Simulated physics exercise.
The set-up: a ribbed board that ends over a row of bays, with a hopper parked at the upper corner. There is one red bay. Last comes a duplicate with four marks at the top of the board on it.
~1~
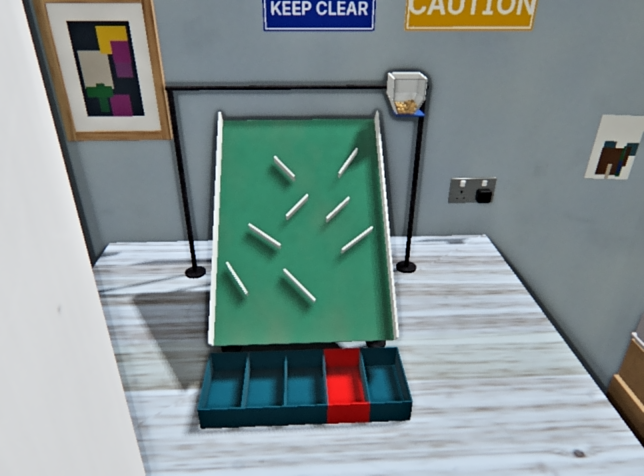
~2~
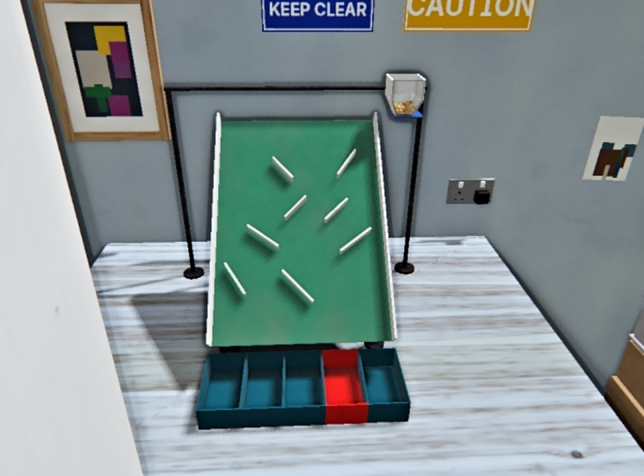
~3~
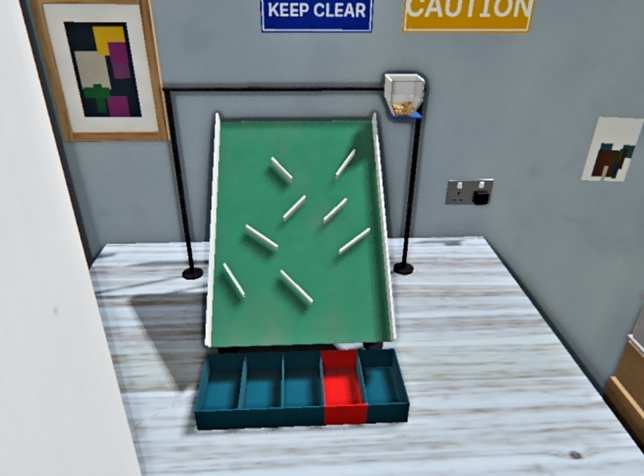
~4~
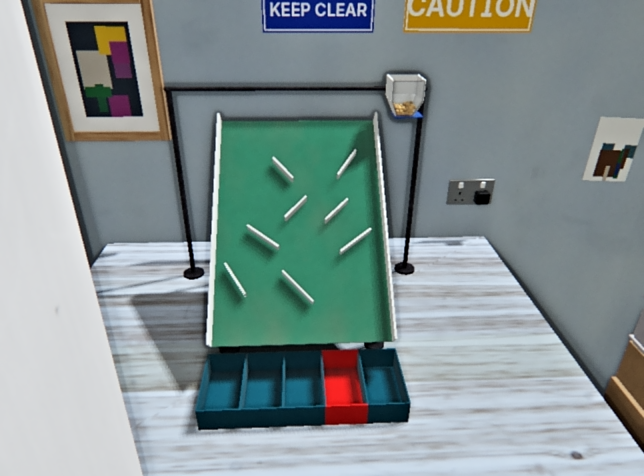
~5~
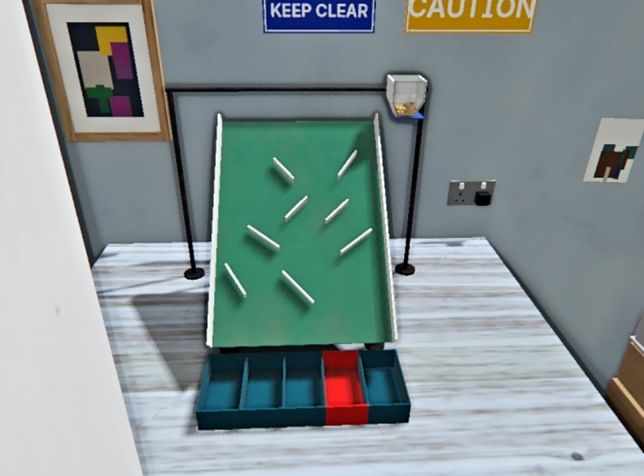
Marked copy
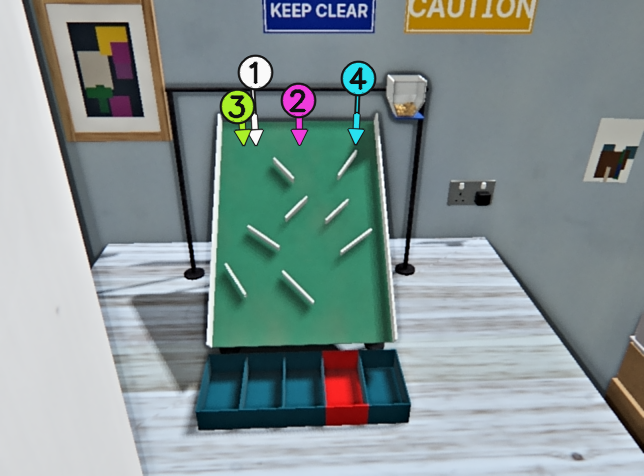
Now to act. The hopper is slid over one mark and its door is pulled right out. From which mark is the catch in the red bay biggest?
It is 2.
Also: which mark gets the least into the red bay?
It is 3.
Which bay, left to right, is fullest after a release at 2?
The fourth from the left.
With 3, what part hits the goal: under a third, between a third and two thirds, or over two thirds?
It is under a third.
On the marked copy, mark 1 meets the board at (255, 139); mark 2 meets the board at (299, 139); mark 3 meets the board at (243, 139); mark 4 meets the board at (355, 138).
With 1, roughly half in the red bay, roughly half in other bays.
With 2, almost all in the red bay, about a tenth in other bays.
With 3, roughly a quarter in the red bay, the larger part in other bays.
With 4, roughly a third in the red bay, roughly two thirds in other bays.
